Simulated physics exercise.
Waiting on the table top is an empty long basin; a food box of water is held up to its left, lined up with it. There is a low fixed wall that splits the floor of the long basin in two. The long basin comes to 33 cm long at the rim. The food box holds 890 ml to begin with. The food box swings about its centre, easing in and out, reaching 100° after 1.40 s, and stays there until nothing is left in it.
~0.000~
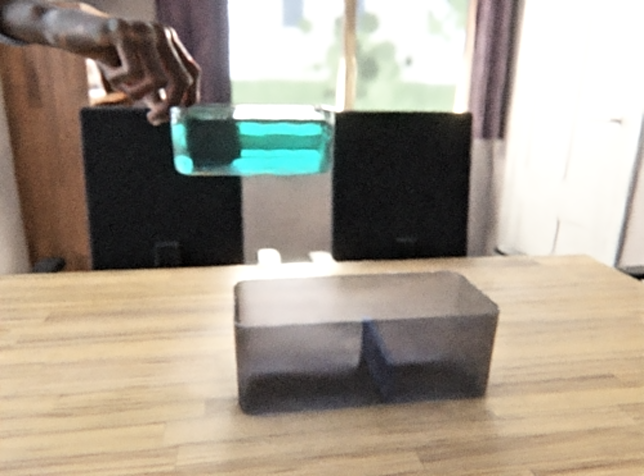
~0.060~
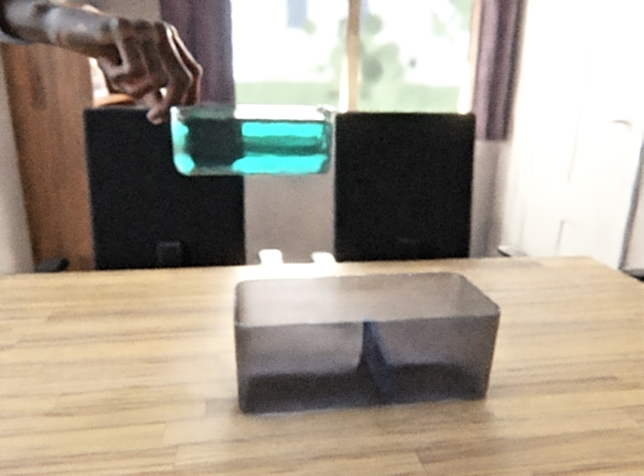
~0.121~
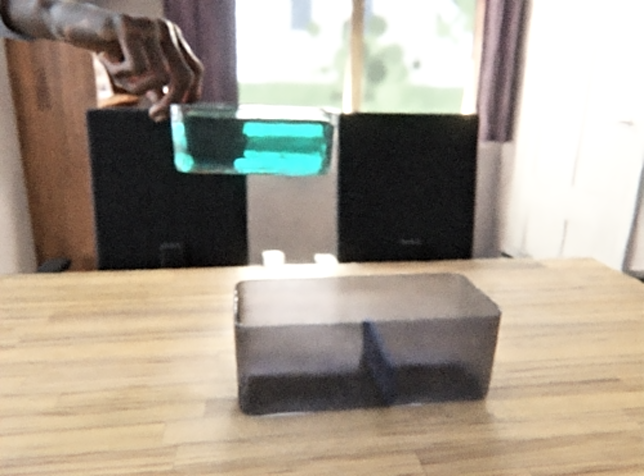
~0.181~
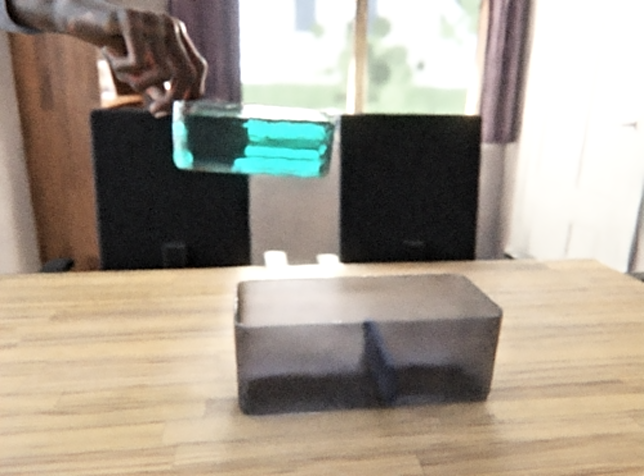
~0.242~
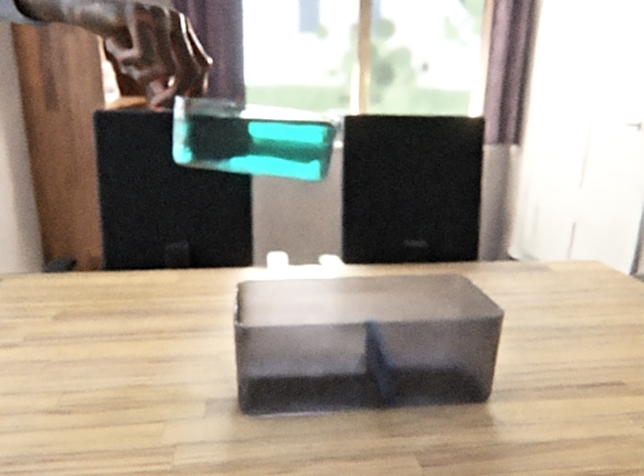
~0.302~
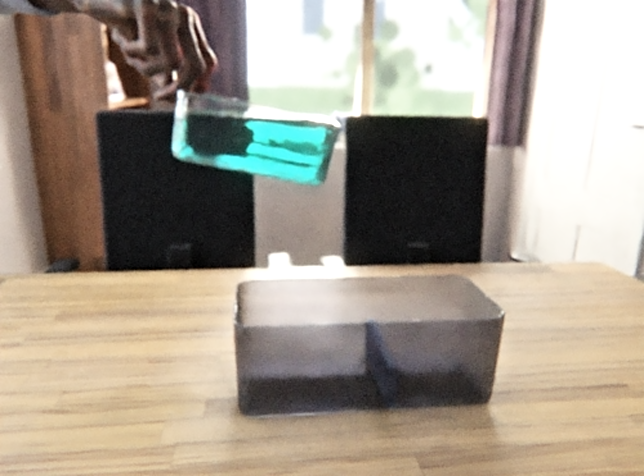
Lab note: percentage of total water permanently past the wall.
Approx. 59 %.
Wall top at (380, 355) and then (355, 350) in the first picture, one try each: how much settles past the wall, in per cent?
One try each: Around 50 percent and then around 65 percent.
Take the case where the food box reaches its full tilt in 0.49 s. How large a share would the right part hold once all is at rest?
Then it comes to around 35 per cent.
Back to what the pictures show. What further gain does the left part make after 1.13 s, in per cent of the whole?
14 %.
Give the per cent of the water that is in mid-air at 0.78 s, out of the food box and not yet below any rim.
My guess is roughly 44 %.
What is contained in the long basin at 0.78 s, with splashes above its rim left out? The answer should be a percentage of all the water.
At that time the basin holds about 18 per cent of the liquid.
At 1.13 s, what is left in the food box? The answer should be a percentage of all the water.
About 9 % is still there.
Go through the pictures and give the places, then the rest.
In the first picture, it leans 0°; its right rim is at (329, 110); the water meets the walls at (177, 117) and (326, 117); the long basin's rim runs from (234, 303) to (479, 291); the wall's top is at (378, 338).
In the second picture, it leans 0°; its right rim is at (329, 110); the water meets the walls at (178, 116) and (327, 117).
In the third picture, it leans 2°; its right rim is at (330, 112); the water meets the walls at (179, 115) and (327, 119).
In the fourth picture, it leans 4°; its right rim is at (332, 115); the water meets the walls at (180, 114) and (329, 119).
In the fifth picture, it leans 7°; its right rim is at (333, 119); the water meets the walls at (181, 114) and (330, 120).
In the sixth picture, it leans 11°; its right rim is at (334, 125); the water meets the walls at (182, 114) and (333, 121).
After 0.78 s the tilt is 59° and 38 per cent is still to pour, 3 is left of the wall and 14 right of it.
After 1.13 s the tilt is 91° and 9 per cent is still to pour, 16 is left of the wall and 59 right of it.
After 1.50 s the tilt is 100° and 1 per cent is still to pour, 29 is left of the wall and 59 right of it.
After 1.90 s the tilt is 100° and 0 per cent is still to pour, 31 is left of the wall and 59 right of it.
In the end 31 per cent lies left of the wall, 59 right of it and 10 outside.
